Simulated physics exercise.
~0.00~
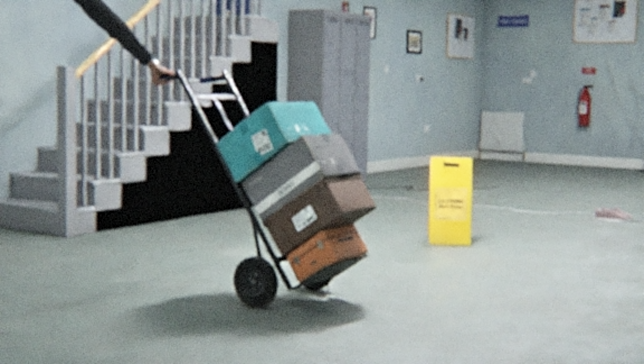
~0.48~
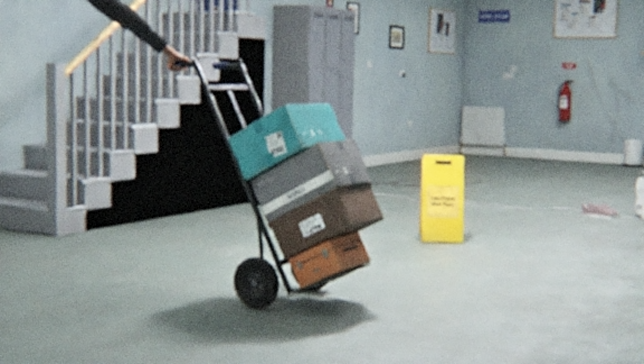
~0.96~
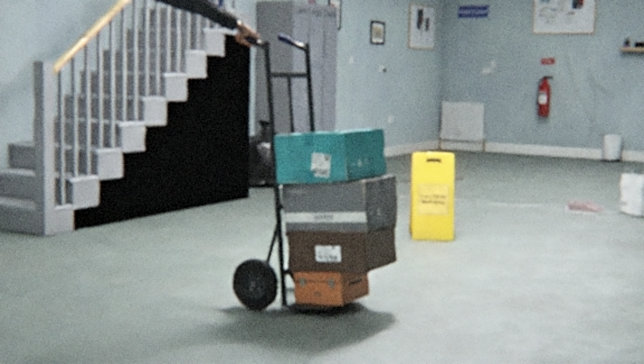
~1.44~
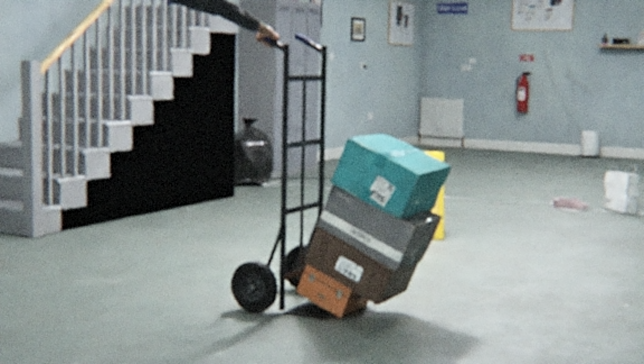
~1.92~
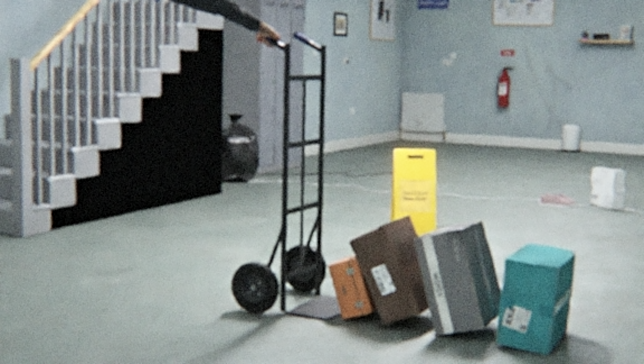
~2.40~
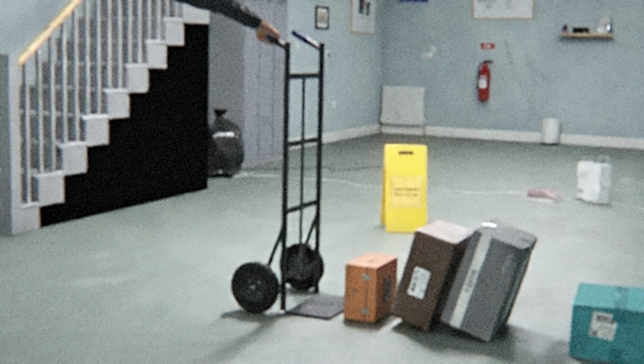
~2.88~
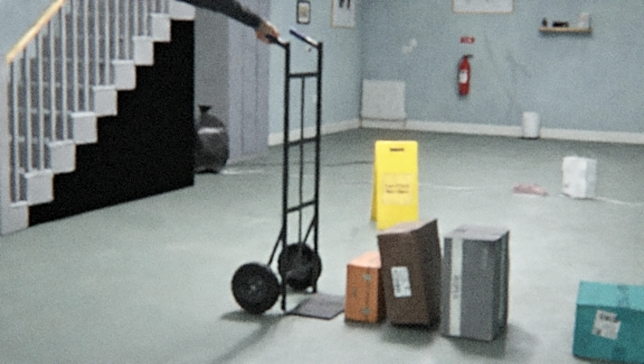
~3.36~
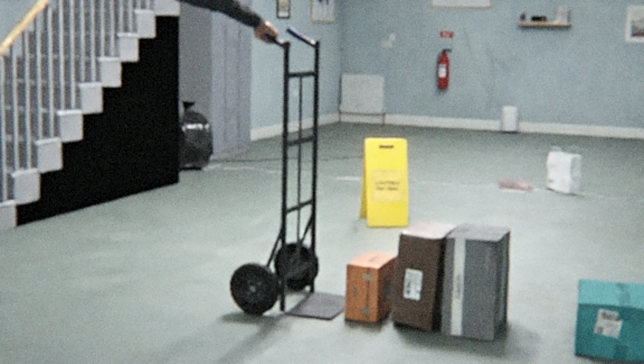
An arm tipped a loaded sack truck upright, and its stack of four boxes toppled forward to the right, spilling across the floor; the turquoise one landed farthest away, while the orange, brown and grey ones came to rest in a row beside the truck.
